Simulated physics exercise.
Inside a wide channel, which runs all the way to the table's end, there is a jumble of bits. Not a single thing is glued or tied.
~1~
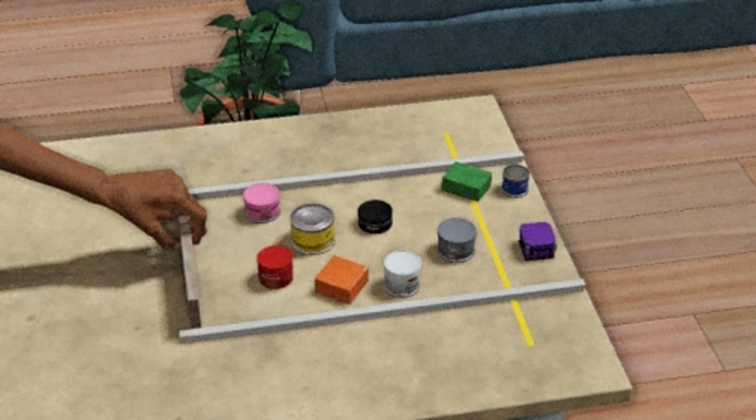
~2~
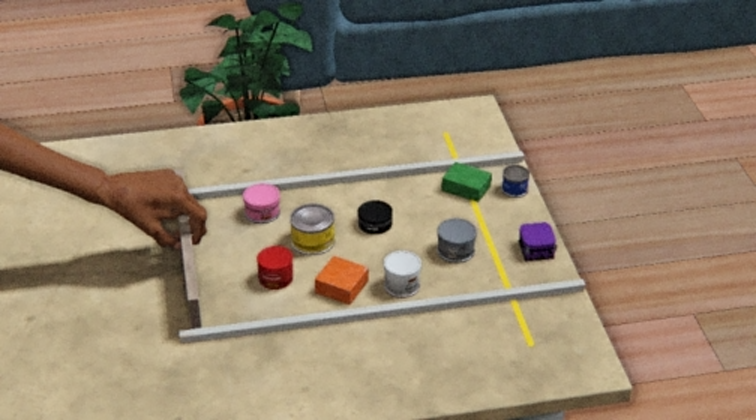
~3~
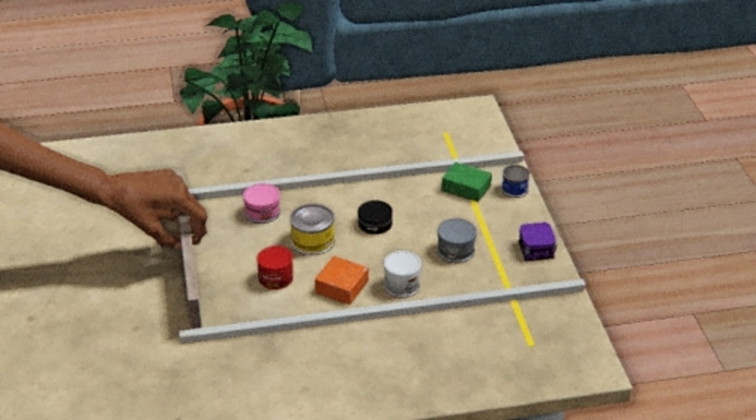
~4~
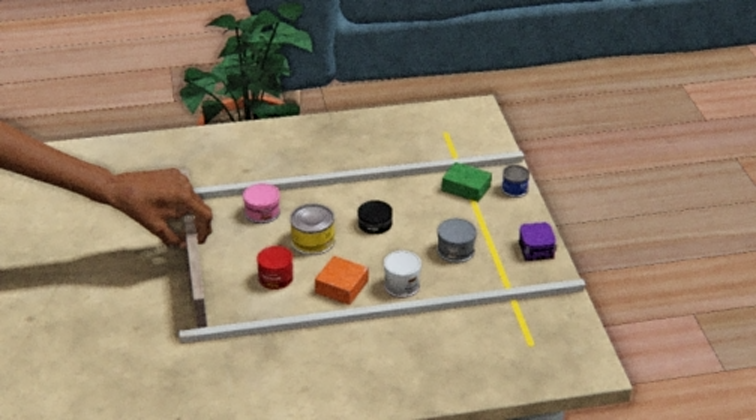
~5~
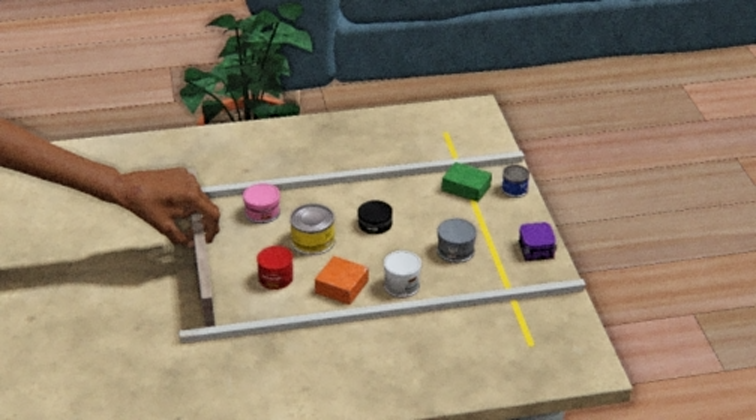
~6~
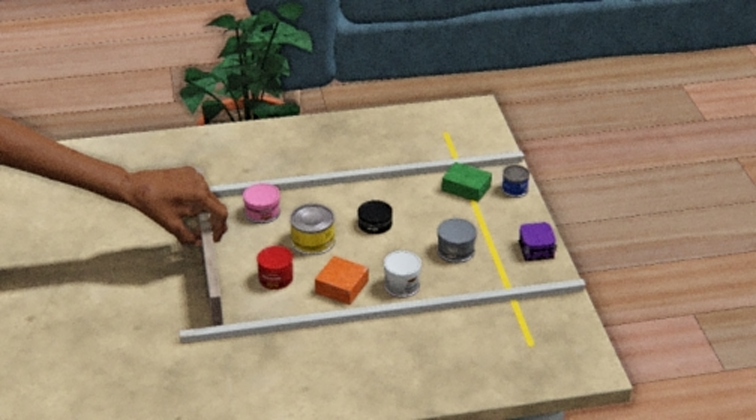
Hand sliding a board slightly right between two pale rails on a tabletop, towards small colourful pots and blocks that stay still.
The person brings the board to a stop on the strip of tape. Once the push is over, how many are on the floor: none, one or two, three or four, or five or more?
One or two spill over.
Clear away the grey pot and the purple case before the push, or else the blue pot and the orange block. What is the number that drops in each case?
1, then 0.
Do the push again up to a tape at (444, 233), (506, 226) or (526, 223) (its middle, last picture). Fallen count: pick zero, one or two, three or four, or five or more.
Zero; five or more; five or over.
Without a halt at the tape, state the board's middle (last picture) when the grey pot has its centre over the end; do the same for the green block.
Points: About (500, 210) and about (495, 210).
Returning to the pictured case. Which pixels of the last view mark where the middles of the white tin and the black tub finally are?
The white tin settles near (559, 256); as for the black tub, near (513, 192).
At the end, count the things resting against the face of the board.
The count comes out at 4.
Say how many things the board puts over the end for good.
2.
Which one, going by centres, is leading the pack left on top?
Looks like the green block to me.
Soon after, none off yet; blue pot at rest near (516, 181); purple case at rest near (537, 242); green block at rest near (467, 182).
In the end, the number that fall off is one or two; gone, purple case and blue pot.
